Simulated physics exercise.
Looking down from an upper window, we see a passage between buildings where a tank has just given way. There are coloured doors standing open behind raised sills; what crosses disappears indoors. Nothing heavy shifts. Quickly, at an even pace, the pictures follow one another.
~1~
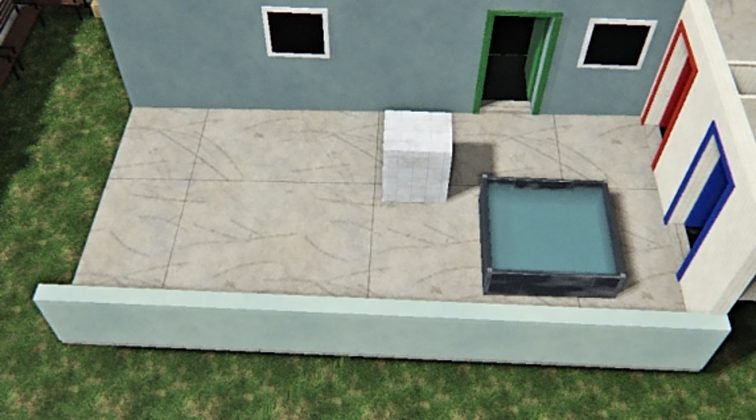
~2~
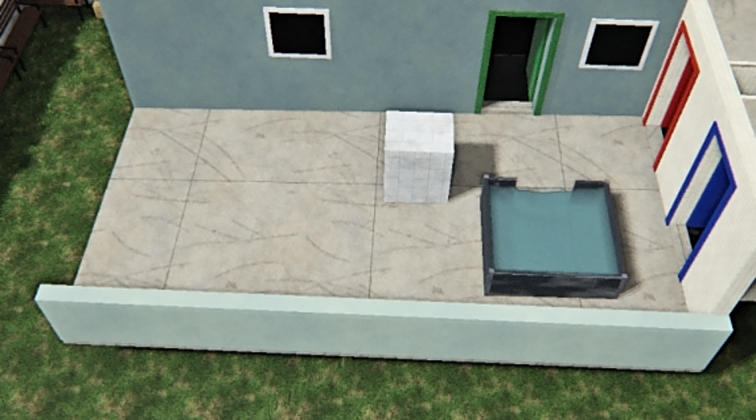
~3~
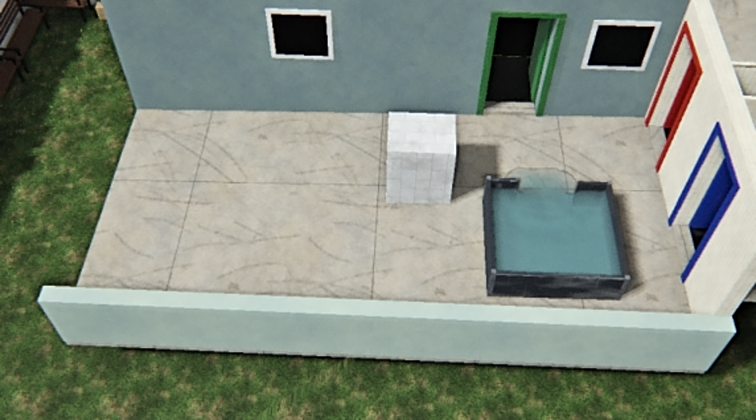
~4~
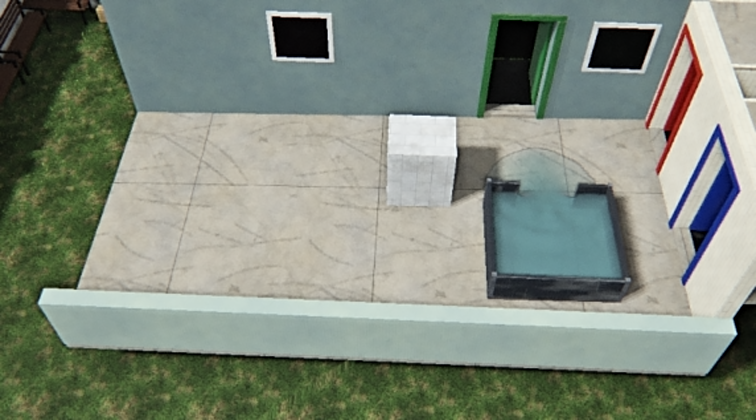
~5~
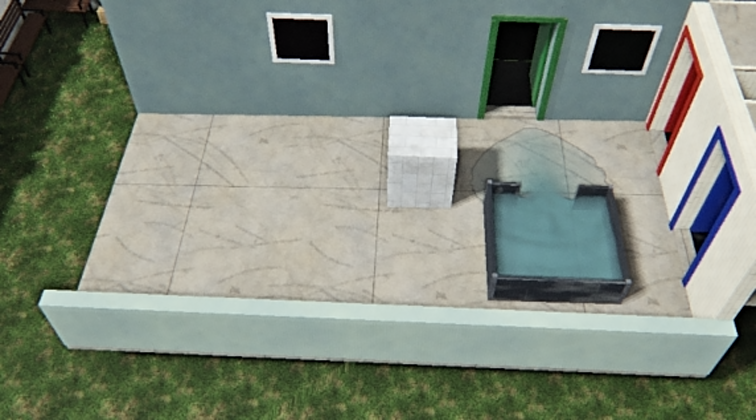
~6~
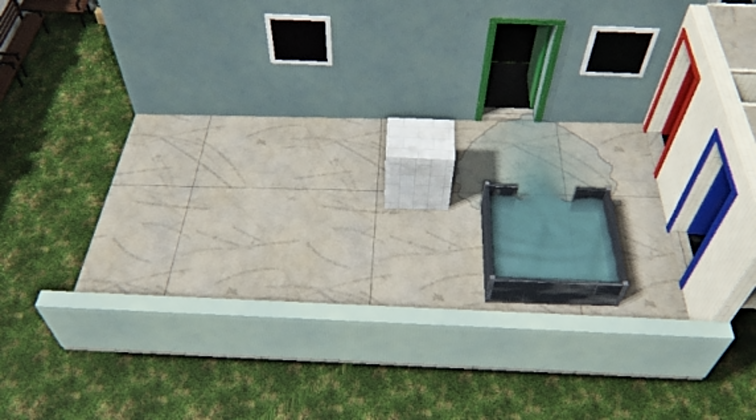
To begin with, a square tank of water stands whole and still on a paved yard beside a pale block, near open green, red and blue doorways. Then a gap opens in its far side and water pours out, spreading across the paving toward the wall with the green door.
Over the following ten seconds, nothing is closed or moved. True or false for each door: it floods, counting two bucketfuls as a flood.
Blue door - false; red door - true; green door - true.
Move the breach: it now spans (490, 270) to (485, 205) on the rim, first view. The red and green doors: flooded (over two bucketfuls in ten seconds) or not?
The red door falls short; the green door falls short.
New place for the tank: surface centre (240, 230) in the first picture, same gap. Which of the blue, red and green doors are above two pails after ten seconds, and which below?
Blue misses the limit, red misses the limit and green misses the limit.
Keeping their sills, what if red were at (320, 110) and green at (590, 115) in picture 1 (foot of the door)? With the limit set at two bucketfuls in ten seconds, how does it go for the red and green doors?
Well, the red door comes up short while the green door overshoots.
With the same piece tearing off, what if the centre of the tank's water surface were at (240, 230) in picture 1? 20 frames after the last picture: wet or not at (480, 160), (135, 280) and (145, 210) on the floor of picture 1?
As listed: Covered, dry, free of water.
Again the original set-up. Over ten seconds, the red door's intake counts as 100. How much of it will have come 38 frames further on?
Estimate: Some 95 per cent.
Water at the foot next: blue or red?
It would be the one in red.
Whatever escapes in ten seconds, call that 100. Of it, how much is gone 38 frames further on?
Roughly 55 %.
A moment on, water covers 15 % of the floor; the blue door not reached, the red door not reached, the green door over two buckets in.
Next, water covers 20 % of the floor; the blue door not reached, the red door under two buckets in, the green door far over two buckets in.
Then, water covers 35 % of the floor; the blue door wet at the sill, nothing in, the red door over two buckets in, the green door far over two buckets in.
Later, water covers 55 % of the floor; the blue door wet at the sill, nothing in, the red door over two buckets in, the green door far over two buckets in.
In the end, water covers 60 % of the floor; the blue door wet at the sill, nothing in, the red door over two buckets in, the green door far over two buckets in.
